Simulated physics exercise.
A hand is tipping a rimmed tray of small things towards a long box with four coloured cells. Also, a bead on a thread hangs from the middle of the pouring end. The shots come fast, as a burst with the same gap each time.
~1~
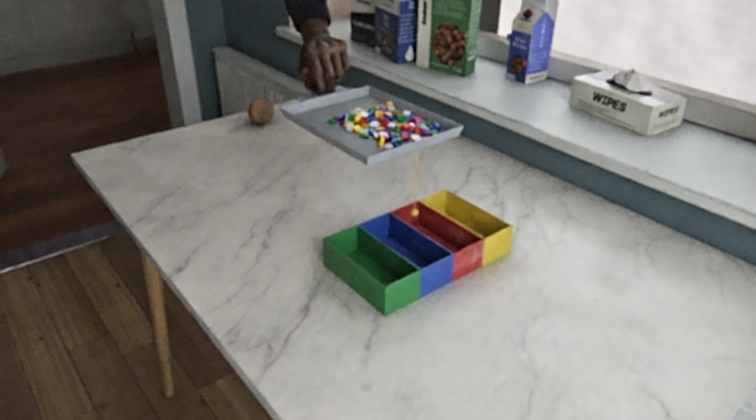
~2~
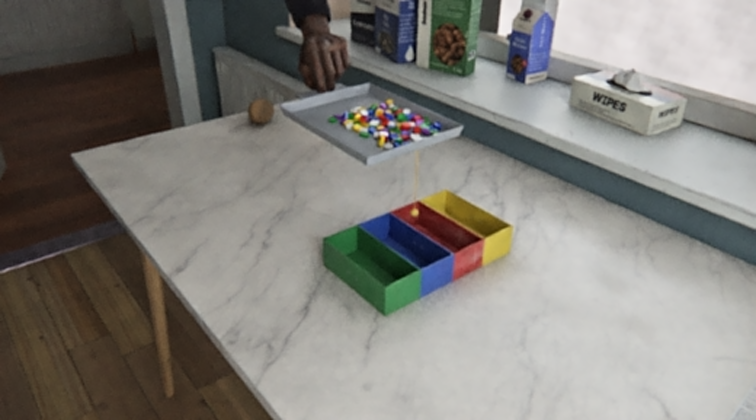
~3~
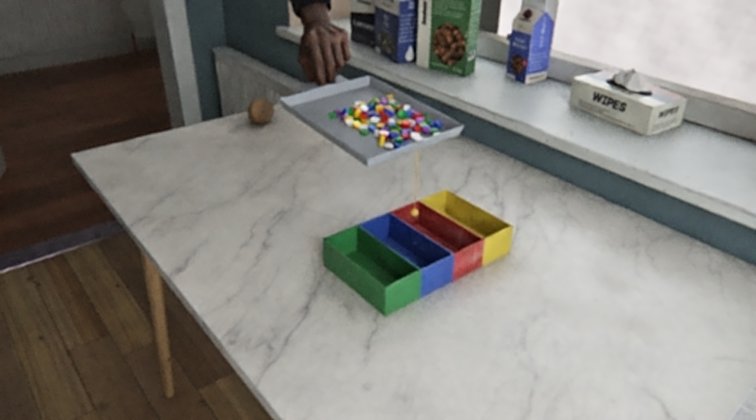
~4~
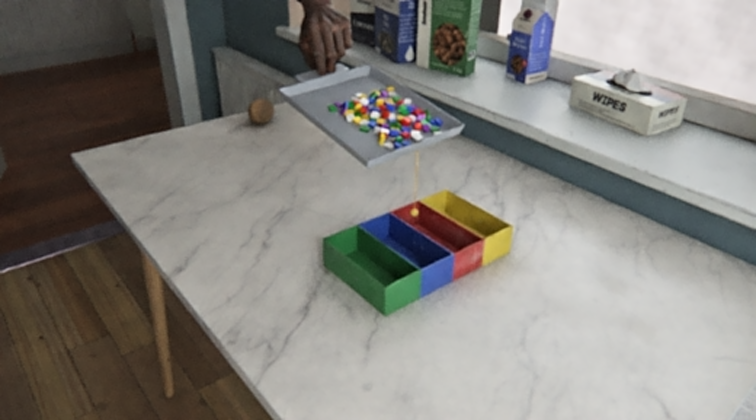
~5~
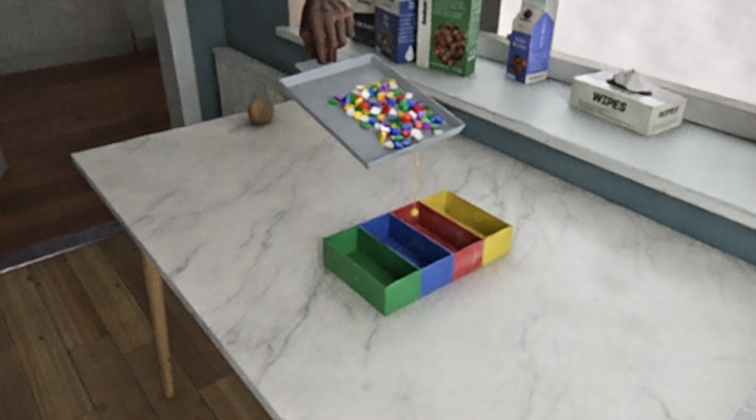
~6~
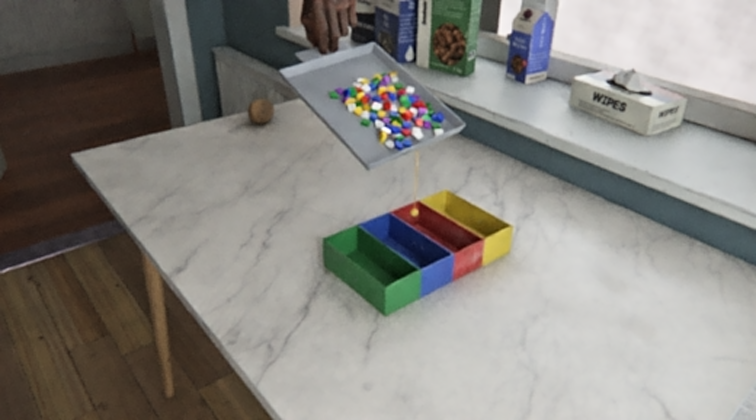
A hand steadily raises the back of a gray tray holding small colorful pieces.
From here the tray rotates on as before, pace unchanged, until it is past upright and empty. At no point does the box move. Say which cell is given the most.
The blue cell is given the most.
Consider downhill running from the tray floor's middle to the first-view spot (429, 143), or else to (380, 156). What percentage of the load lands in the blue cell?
In order, some 0 % and some 40 %.
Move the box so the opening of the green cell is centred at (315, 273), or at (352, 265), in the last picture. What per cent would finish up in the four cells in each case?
Roughly 90 %, then roughly 100 %.
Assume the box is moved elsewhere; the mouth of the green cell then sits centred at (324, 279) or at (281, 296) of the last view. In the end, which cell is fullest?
For the first spot the answer is the red one, and for the second spot it is yellow.
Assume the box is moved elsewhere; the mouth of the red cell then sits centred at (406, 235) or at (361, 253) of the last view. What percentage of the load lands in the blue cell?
First some 40, then 0 per cent.
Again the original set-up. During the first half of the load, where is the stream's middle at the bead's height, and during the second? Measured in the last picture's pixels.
At (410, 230) for the first part, then at (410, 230) for the others.
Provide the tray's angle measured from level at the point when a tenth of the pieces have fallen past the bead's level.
Angle: Close to 80°.
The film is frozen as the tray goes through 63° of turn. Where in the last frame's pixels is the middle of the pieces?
Check around (407, 139) in the last picture.
Soon, tray tipped steeply; nearly all on the tray; a stray few falling or outside the box.
A while on, tray tipped past a quarter turn; about half on the tray; about a quarter in the blue cell; a small part in the green cell; a stray few in the red cell; a stray few in the yellow cell; about a quarter falling or outside the box.
Towards the end, tray tipped past a quarter turn; about half in the blue cell; about a third in the green cell; a small part in the red cell; a stray few in the yellow cell.
Finally, tray tipped past a quarter turn; about half in the blue cell; about a third in the green cell; a small part in the red cell; a stray few in the yellow cell.
